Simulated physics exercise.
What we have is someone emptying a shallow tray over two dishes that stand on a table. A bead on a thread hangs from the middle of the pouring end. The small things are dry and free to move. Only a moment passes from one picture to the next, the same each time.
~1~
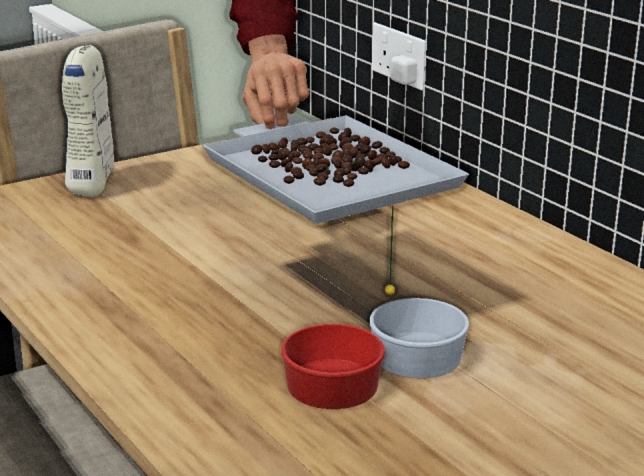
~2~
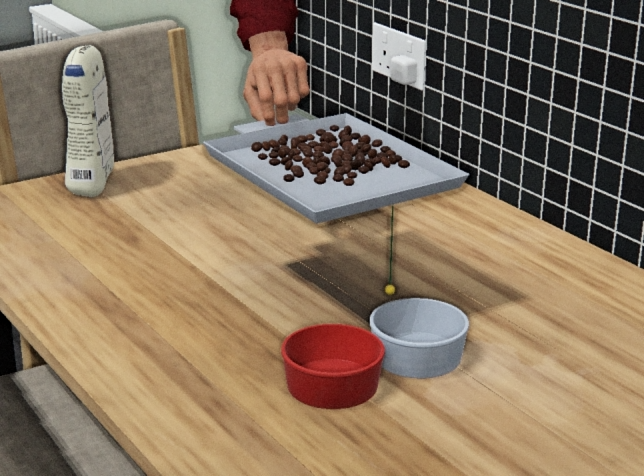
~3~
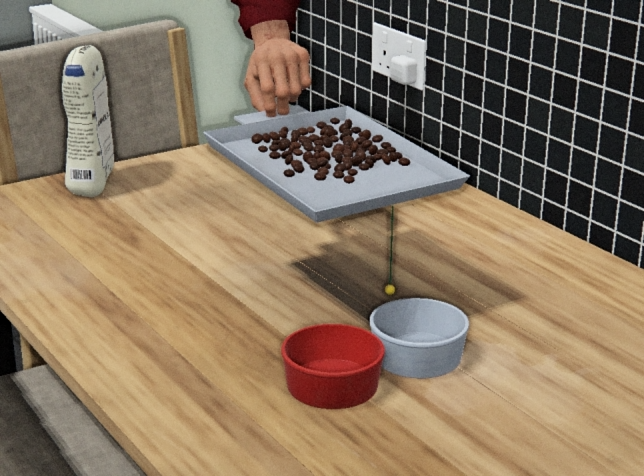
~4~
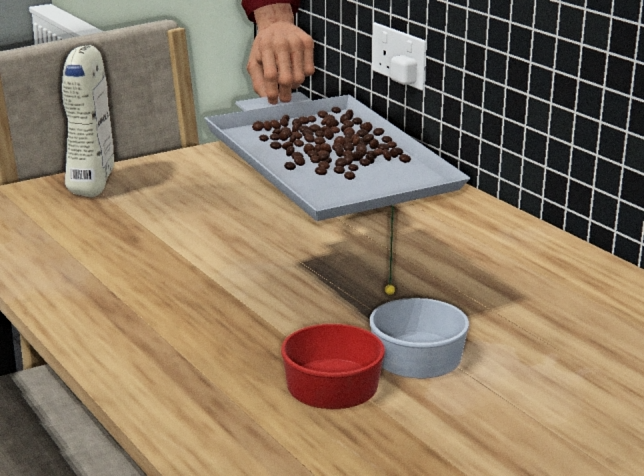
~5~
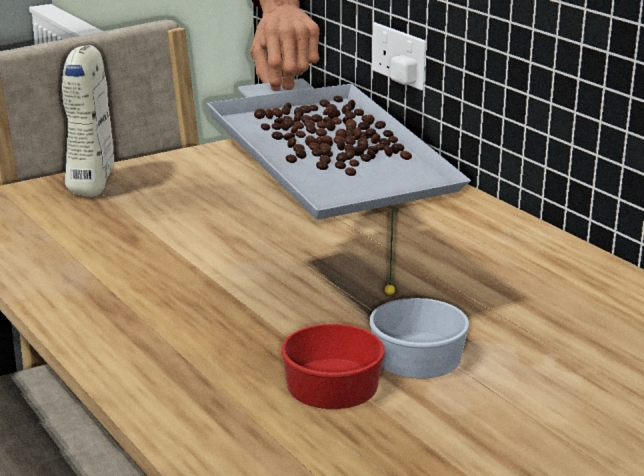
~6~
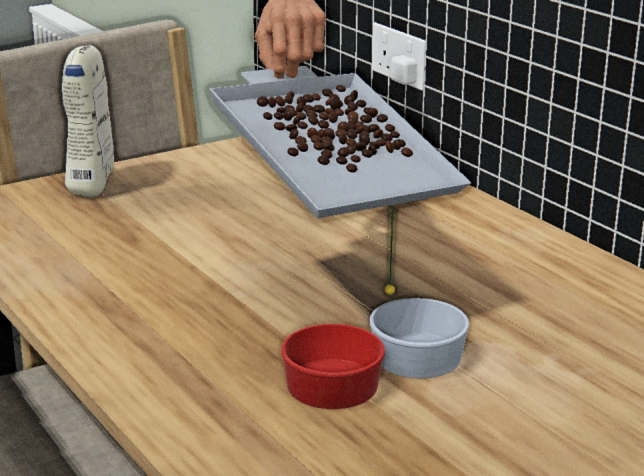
The video shows a hand at the far end of a shallow grey tray of small brown pieces, above a red dish and a grey dish on a wooden table, gradually raising that end so the tray slopes toward the viewer.
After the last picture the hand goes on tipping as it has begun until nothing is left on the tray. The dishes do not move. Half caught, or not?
The two hold only the smaller part of the load.
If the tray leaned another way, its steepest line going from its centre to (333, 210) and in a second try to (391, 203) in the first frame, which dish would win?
In turn: The left-hand dish; the right-hand dish.
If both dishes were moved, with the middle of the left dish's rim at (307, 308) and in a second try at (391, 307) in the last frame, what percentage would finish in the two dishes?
First some 0, then 60 per cent.
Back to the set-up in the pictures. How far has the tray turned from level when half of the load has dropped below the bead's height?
Roughly 80°.
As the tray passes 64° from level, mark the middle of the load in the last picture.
Roughly at (433, 199).
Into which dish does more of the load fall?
Fuller: The right one.
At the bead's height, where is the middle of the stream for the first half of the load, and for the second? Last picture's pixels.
The first part at (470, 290); the rest at (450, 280).
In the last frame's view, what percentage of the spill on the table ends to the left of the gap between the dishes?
Near 0 %.
Soon, tray tipped steeply; about two thirds on the tray; a stray few in the right dish; a small part outside both; about a third in the air.
A while on, tray tipped past a quarter turn; about a third in the right dish; about half outside both; a small part in the air.
Towards the end, tray tipped past a quarter turn; about a third in the right dish; about two thirds outside both.
Finally, tray tipped past a quarter turn; none in the left dish; about a third in the right dish; about two thirds outside both.
